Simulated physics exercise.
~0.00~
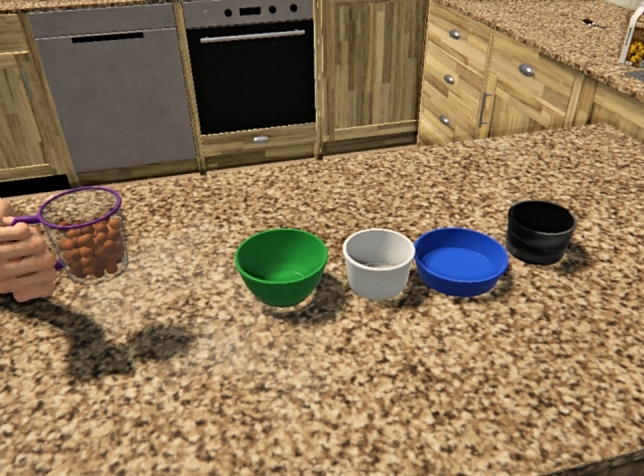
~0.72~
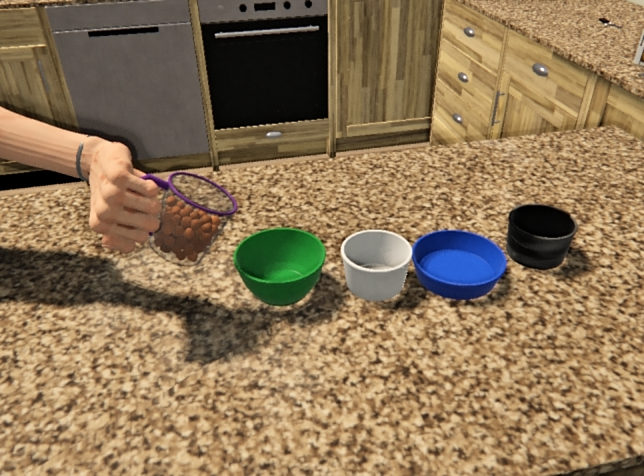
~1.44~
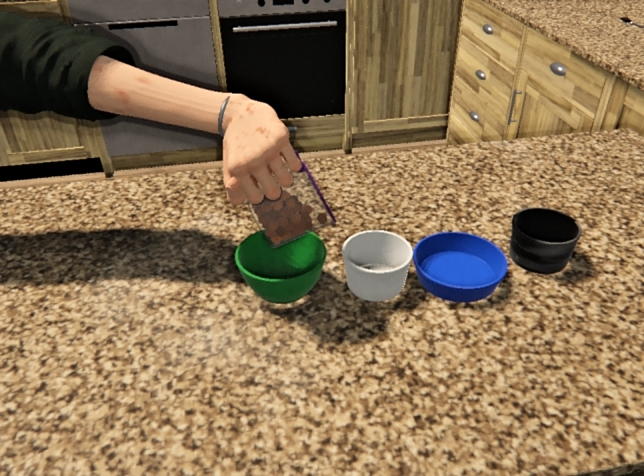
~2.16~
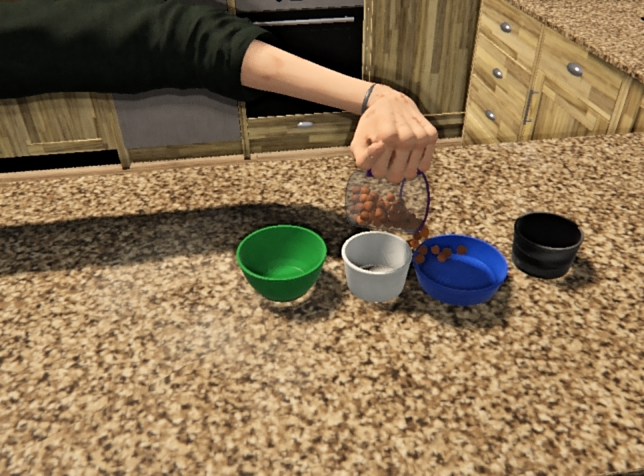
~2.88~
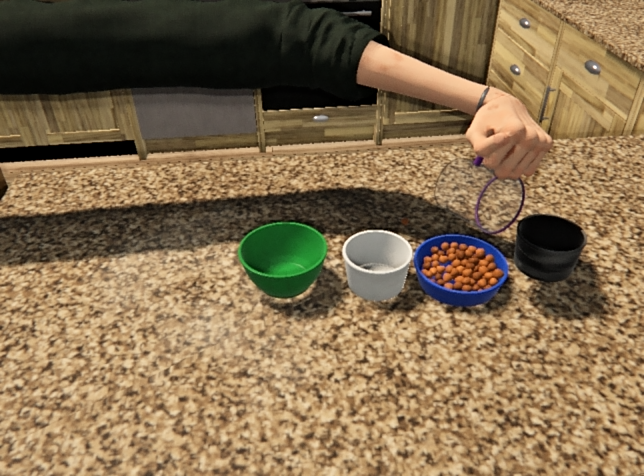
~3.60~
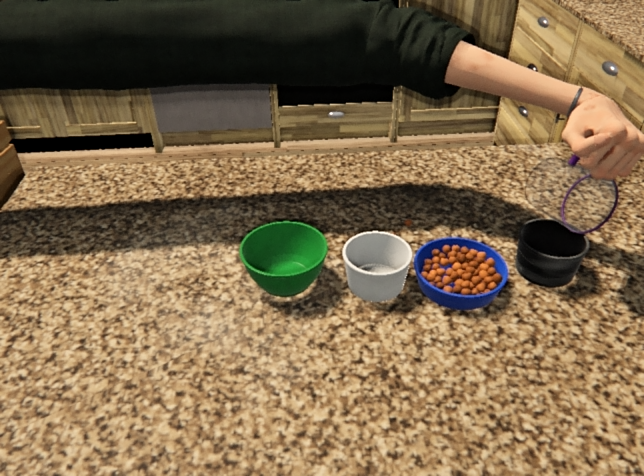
On a speckled kitchen counter, a hand moves a cup right, tipping hazelnuts mostly into a blue dish.
